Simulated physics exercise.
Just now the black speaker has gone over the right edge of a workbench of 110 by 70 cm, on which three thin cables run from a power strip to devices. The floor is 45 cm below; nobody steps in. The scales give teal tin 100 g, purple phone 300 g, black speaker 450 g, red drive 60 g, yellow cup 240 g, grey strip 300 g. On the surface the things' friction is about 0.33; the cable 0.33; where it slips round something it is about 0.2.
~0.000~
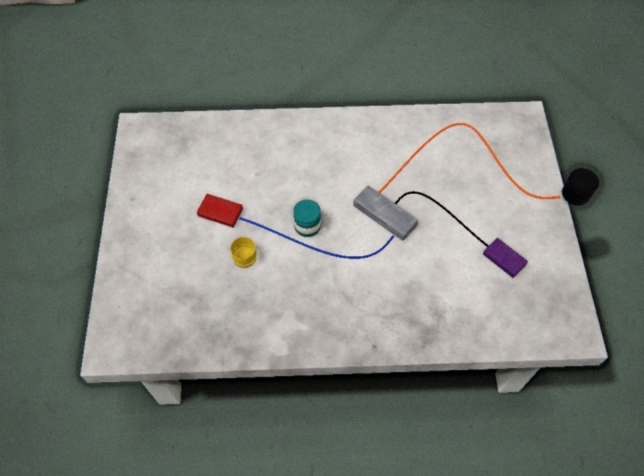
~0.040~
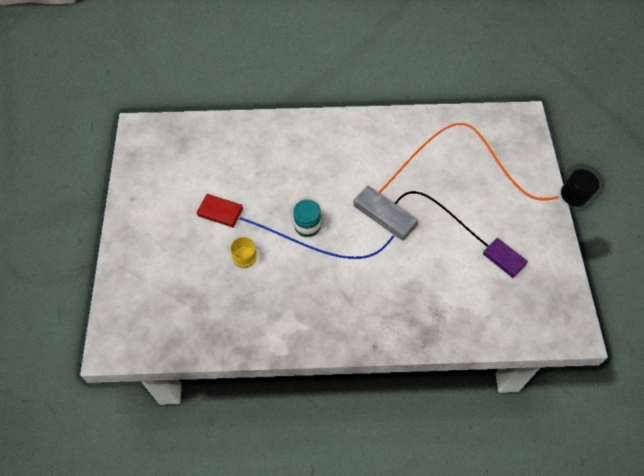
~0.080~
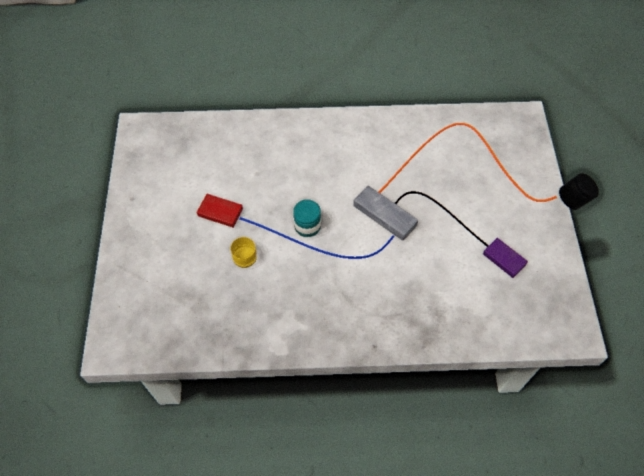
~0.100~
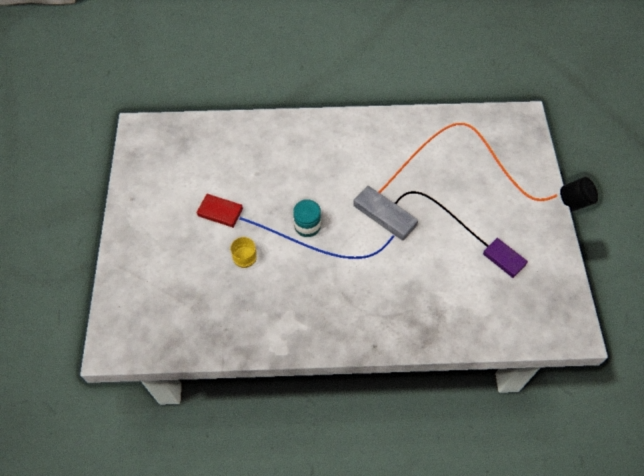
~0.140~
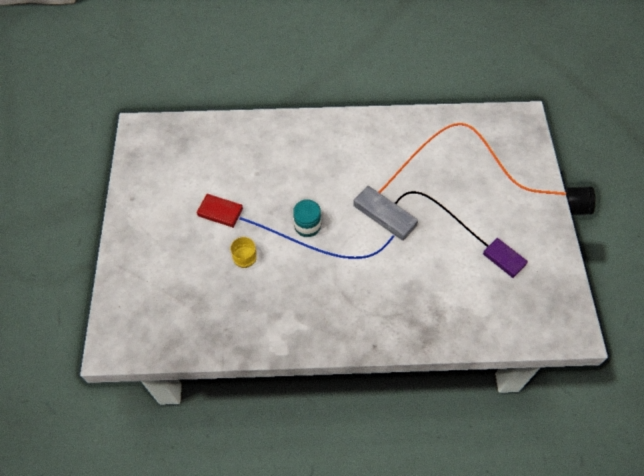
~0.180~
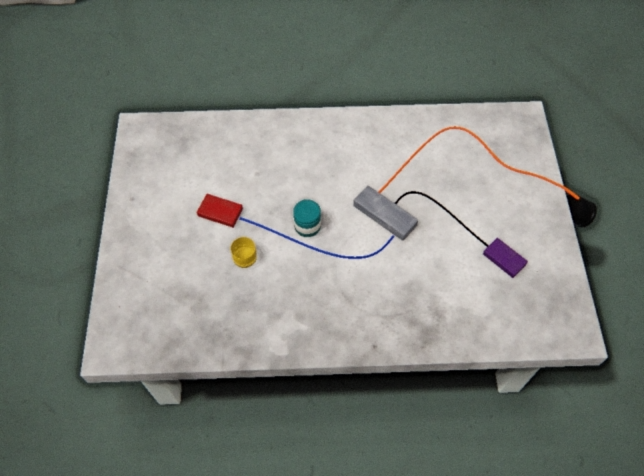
A black speaker at the right edge of a pale, mottled workbench, seen from above and in front by a still camera over a green floor, turns and slips outward past the edge. A red drive, yellow cup and teal-lidded jar sit left of a grey strip, with a purple phone to its right. The speaker tilts and sinks slightly, drawing its orange cable straighter while everything else stays put.
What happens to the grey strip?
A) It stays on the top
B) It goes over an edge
It stays on the top.
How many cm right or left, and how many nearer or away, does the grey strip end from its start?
It ends around 19 cm to the right of its start and around 2 cm closer up.
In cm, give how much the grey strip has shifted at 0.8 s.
The shift amounts to about 18 centimetres.
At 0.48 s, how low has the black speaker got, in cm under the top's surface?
Depth: About 40 cm.
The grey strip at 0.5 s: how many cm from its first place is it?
It has shifted some 14 centimetres from where it began.
By 0.5 s, the strip's end of the orange cable at (464, 238); grey strip 15 cm off its start, red drive 13 cm off its start, teal tin 6 cm off its start.
By 0.8 s, the strip's end of the orange cable at (469, 241); grey strip 19 cm off its start, red drive 51 cm off its start, teal tin 13 cm off its start.
By 1.1 s, the strip's end of the orange cable at (469, 241); grey strip 19 cm off its start at (467, 213), red drive 56 cm off its start at (454, 274), teal tin 13 cm off its start at (314, 162).
By 1.4 s, the strip's end of the orange cable at (469, 241); grey strip 19 cm off its start, red drive 56 cm off its start, teal tin 13 cm off its start.
By 2.6 s, the strip's end of the orange cable at (469, 241); grey strip 19 cm off its start at (467, 213), red drive 56 cm off its start at (454, 274), teal tin 13 cm off its start at (314, 162), black speaker over the edge.
